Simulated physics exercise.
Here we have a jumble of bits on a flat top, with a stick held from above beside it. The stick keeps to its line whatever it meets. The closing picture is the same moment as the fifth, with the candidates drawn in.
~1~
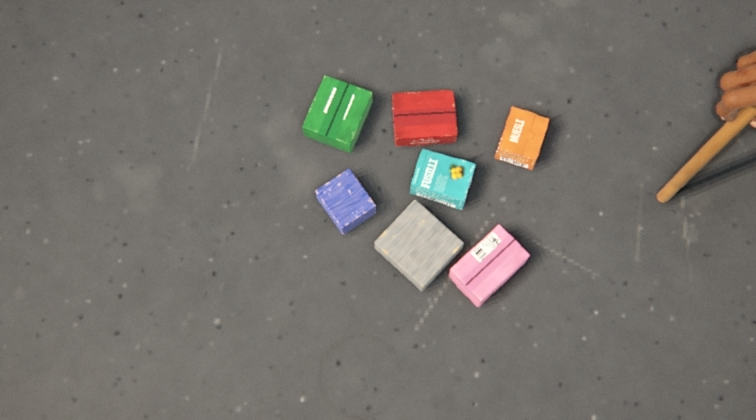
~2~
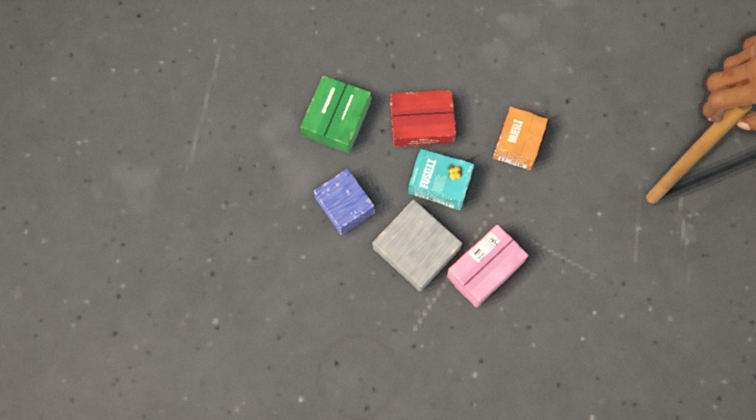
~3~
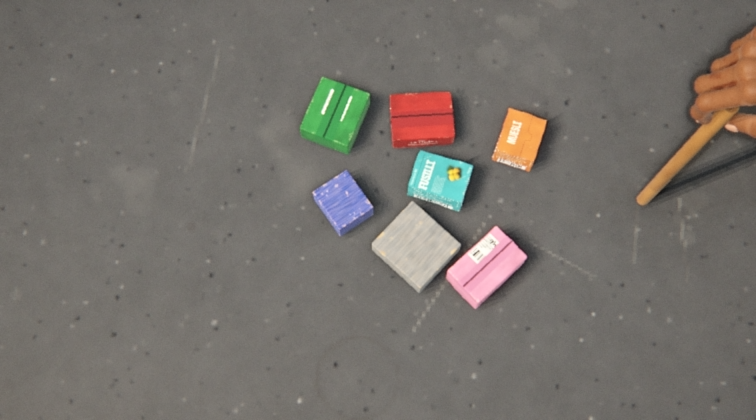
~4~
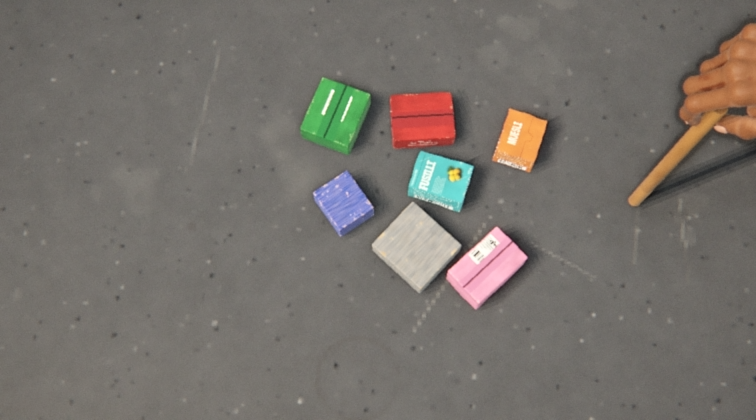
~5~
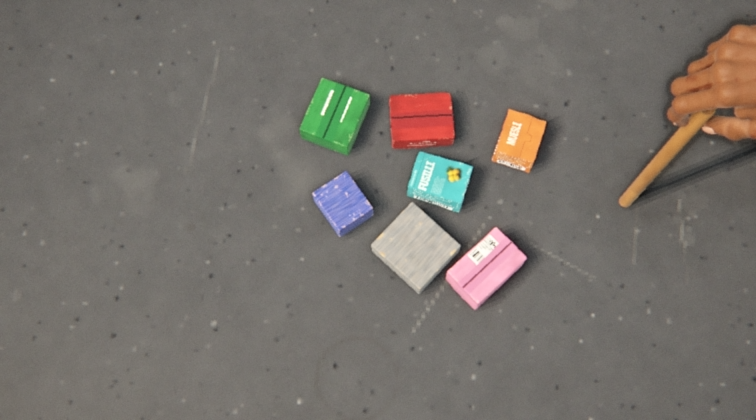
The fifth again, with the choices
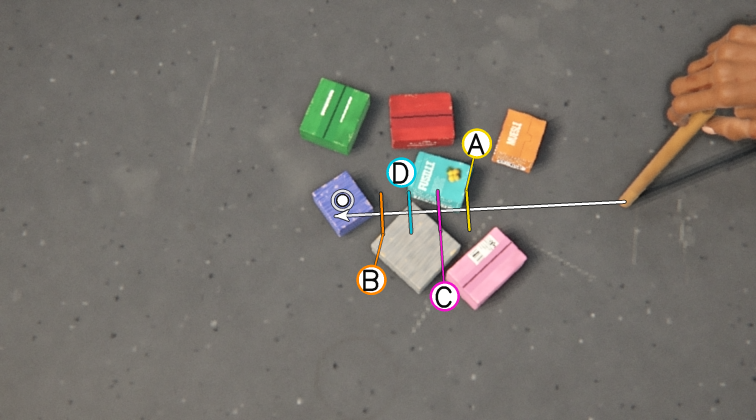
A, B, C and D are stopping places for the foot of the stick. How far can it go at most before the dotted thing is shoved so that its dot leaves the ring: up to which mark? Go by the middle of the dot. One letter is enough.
Mark B.
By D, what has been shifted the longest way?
It is the turquoise packet.
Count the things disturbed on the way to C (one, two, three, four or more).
In all, one.
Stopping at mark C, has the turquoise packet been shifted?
Yes.
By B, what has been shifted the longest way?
It is the turquoise packet.
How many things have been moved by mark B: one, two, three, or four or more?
In all, two.
On the marked copy, A at (468, 209); B at (382, 214); C at (439, 211); D at (410, 212); the arrow from (625, 202) to (335, 216); the white dot at (342, 201).
Following B. Soon after the start, foot of the stick (537, 206).
Later, foot of the stick (451, 211); turquoise packet (430, 177).
In the end, foot of the stick (382, 215); turquoise packet (411, 172); grey block (403, 253); the dot is still in its ring.
As for the rest, A keeps the dot in but is short; C keeps the dot in but is short; D keeps the dot in but is short.
